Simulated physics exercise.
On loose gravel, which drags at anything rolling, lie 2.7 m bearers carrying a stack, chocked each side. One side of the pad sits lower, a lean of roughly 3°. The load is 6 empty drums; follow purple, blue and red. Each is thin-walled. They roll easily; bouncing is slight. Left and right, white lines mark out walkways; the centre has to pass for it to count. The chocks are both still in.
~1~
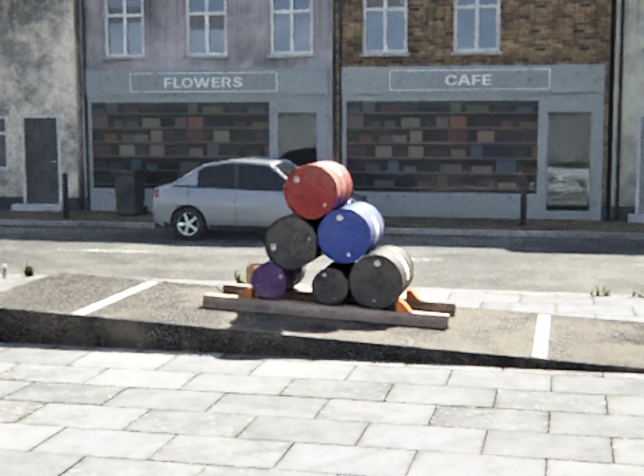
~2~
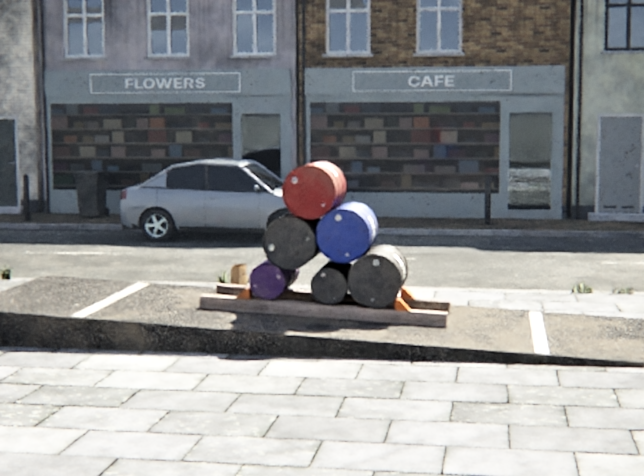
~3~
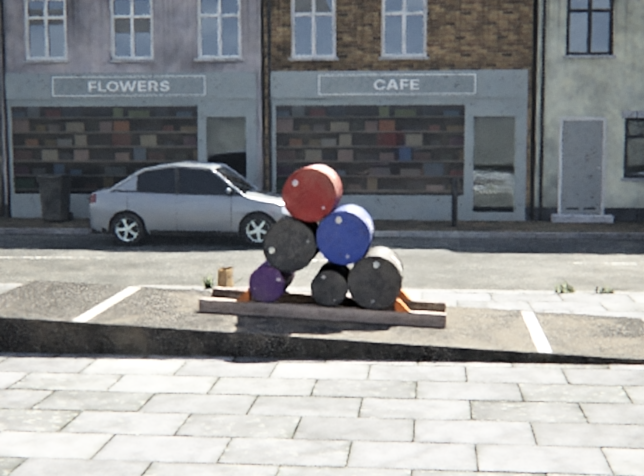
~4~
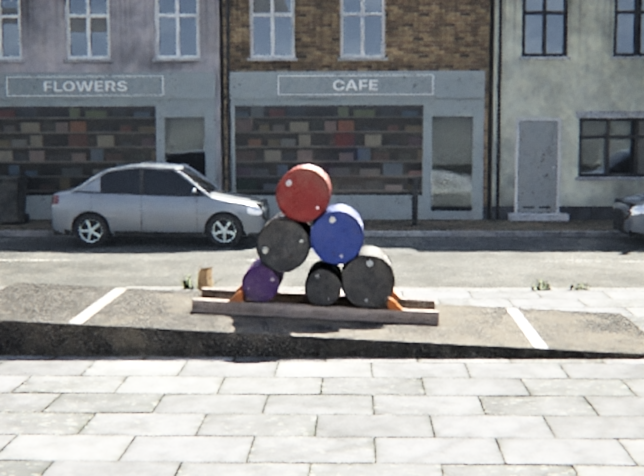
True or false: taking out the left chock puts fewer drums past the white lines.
True.
With the left chock gone, after 2.7 s, purple is on the bearers, 20 cm from the bearers' left end; blue is up on others, 120 cm from the bearers' right end; red is up on others, 45 cm from the bearers' left end; 0 past a line.
With the left chock gone, finally, purple is off the bearers, 45 cm short of the left line; blue is up on others, 120 cm from the bearers' right end; red is on the bearers, 35 cm from the bearers' left end; 0 past a line.
With the right chock gone, after 3.3 s, purple is on the bearers, 115 cm from the bearers' left end, rolling right; blue is past the right line; red is off the bearers, 40 cm short of the right line, rolling right; 2 past a line.
With the right chock gone, finally, purple is off the bearers, 20 cm short of the right line; blue is past the right line; red is past the right line; 5 past a line.
